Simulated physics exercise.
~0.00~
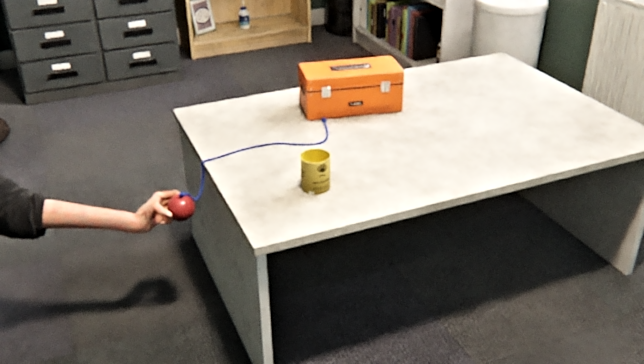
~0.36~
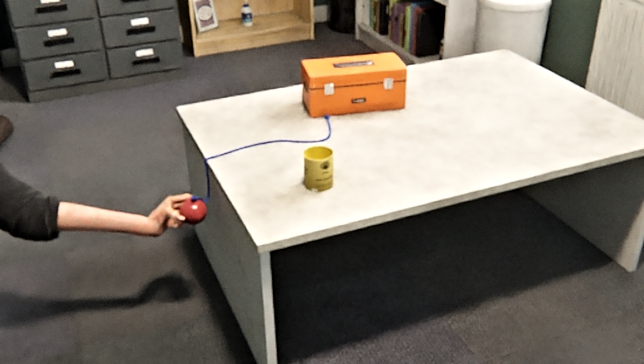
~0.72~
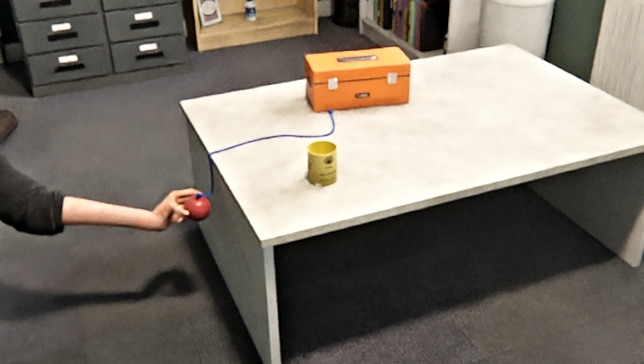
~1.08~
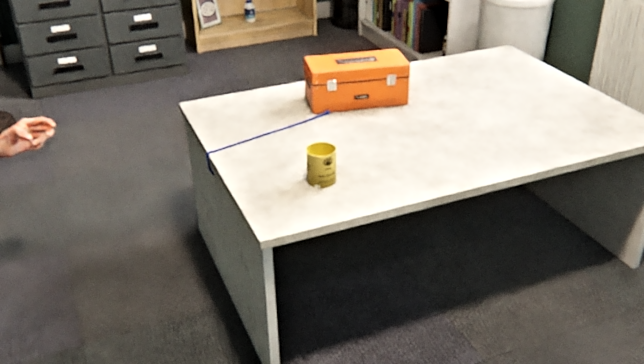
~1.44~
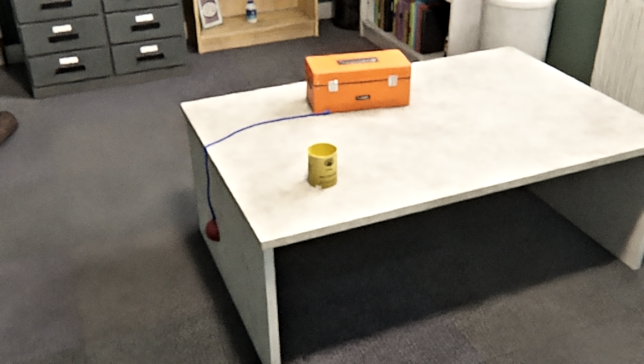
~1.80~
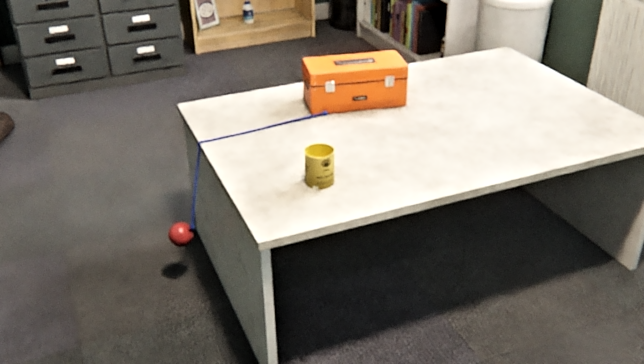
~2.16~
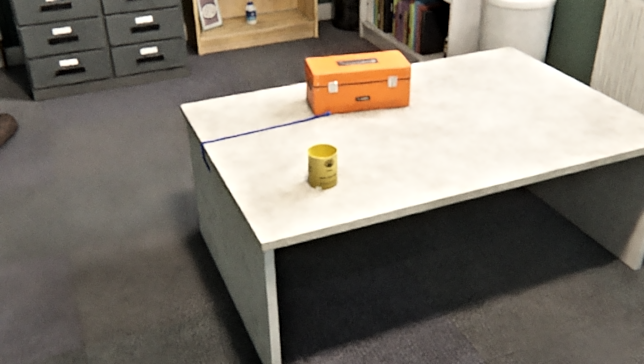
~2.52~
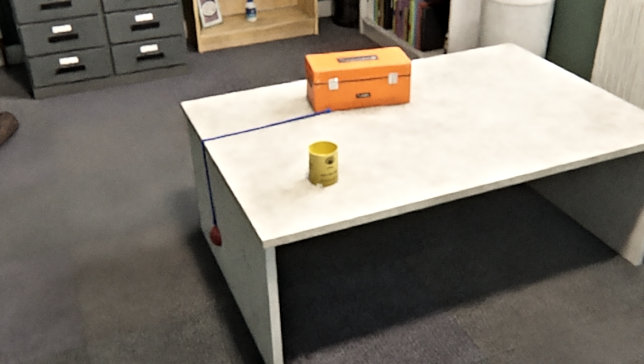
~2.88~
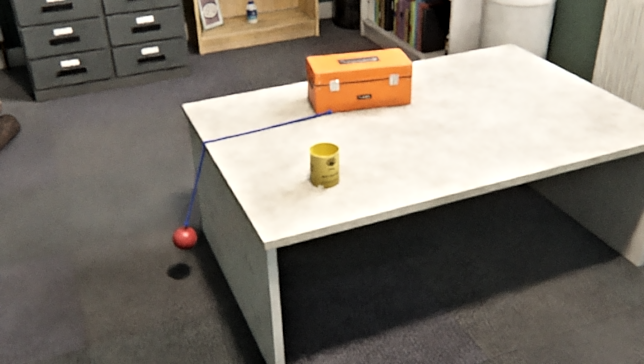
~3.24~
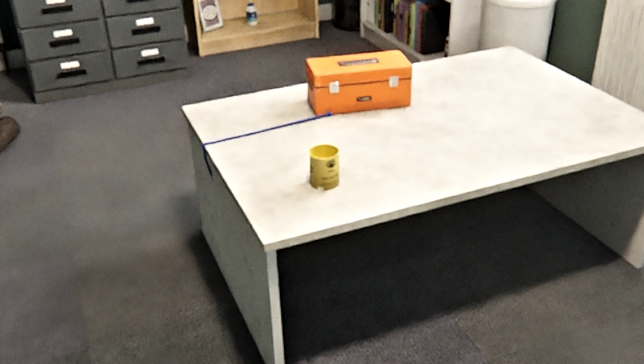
In this clip, a hand beside a desk holding an orange toolbox and a yellow cup releases a red ball-like object attached to a blue cord and withdraws; the object swings below the desk edge, repeatedly passing out of view, while the toolbox and cup stay put.
